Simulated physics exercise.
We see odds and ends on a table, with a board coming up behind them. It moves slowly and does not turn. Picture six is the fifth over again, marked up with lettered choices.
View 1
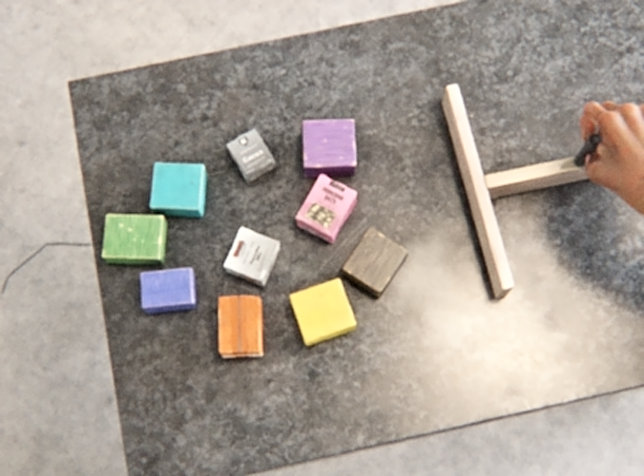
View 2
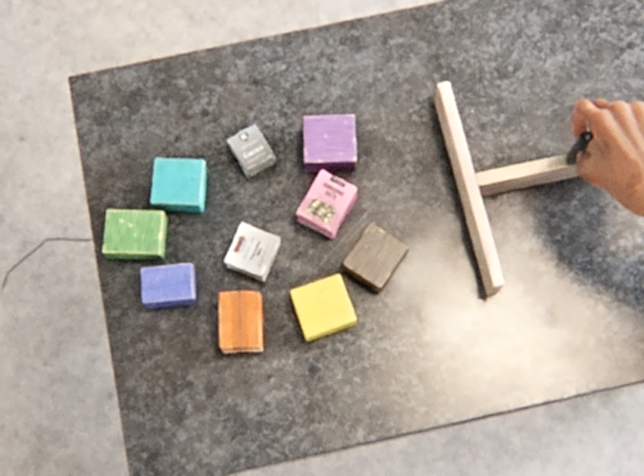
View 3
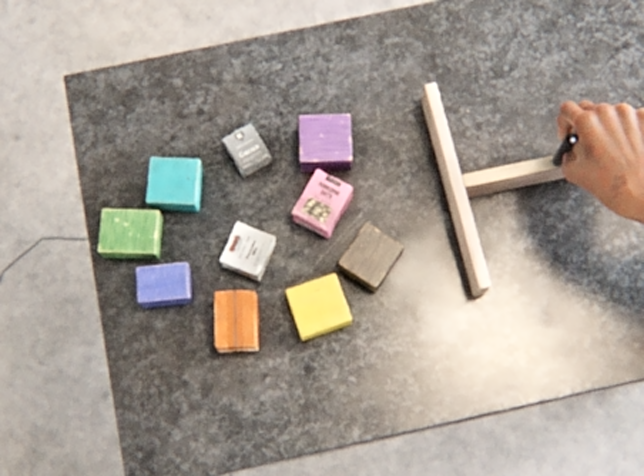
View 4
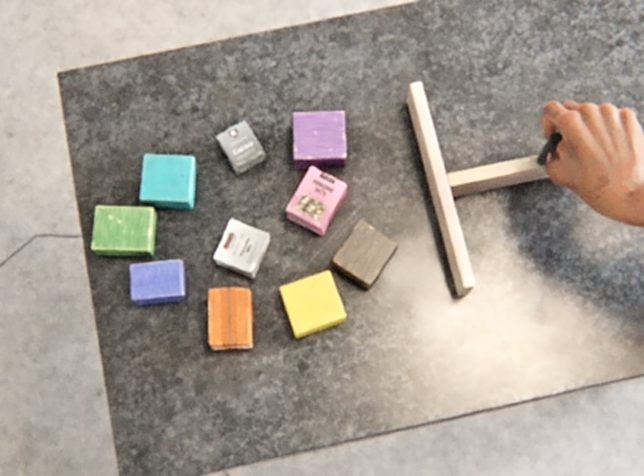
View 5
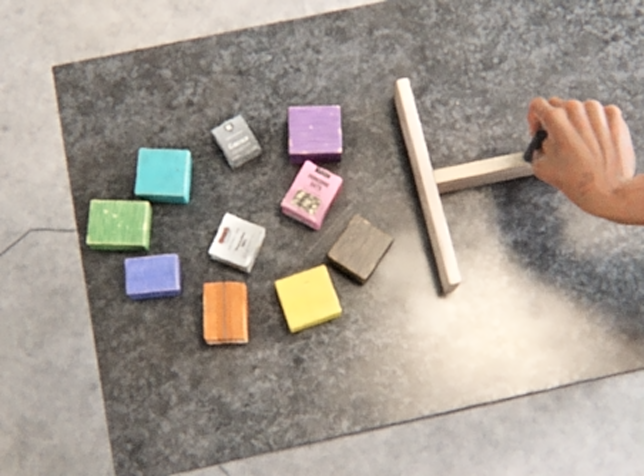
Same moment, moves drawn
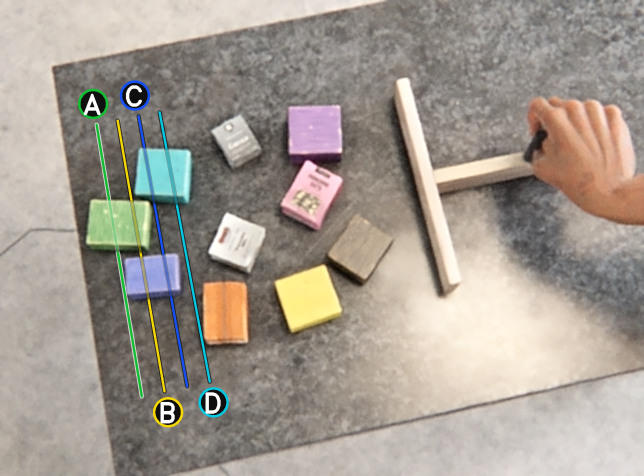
On a dark, mottled tabletop, small colourful blocks and packets sit in a loose cluster at left, while a hand at right grips a T-shaped wooden board. The hand slides the board slowly left without turning it, narrowing the gap, while the cluster keeps its arrangement.
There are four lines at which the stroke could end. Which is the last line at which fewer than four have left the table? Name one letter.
No fourth one falls up to C.
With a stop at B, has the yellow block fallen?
No.
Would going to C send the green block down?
Yes.
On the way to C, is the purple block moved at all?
Yes.
On the copy, A at (118, 255); B at (140, 251); C at (162, 246); D at (184, 242).
On C. First, board (333, 198); yellow block (286, 313); purple block (286, 144).
Then, board (237, 218); blue block (127, 293); green block (117, 231).
Finally, board (161, 234); blue block over the edge; turquoise block over the edge; three fallen.
By contrast, A drops six; B drops six; D is within the limit but short.
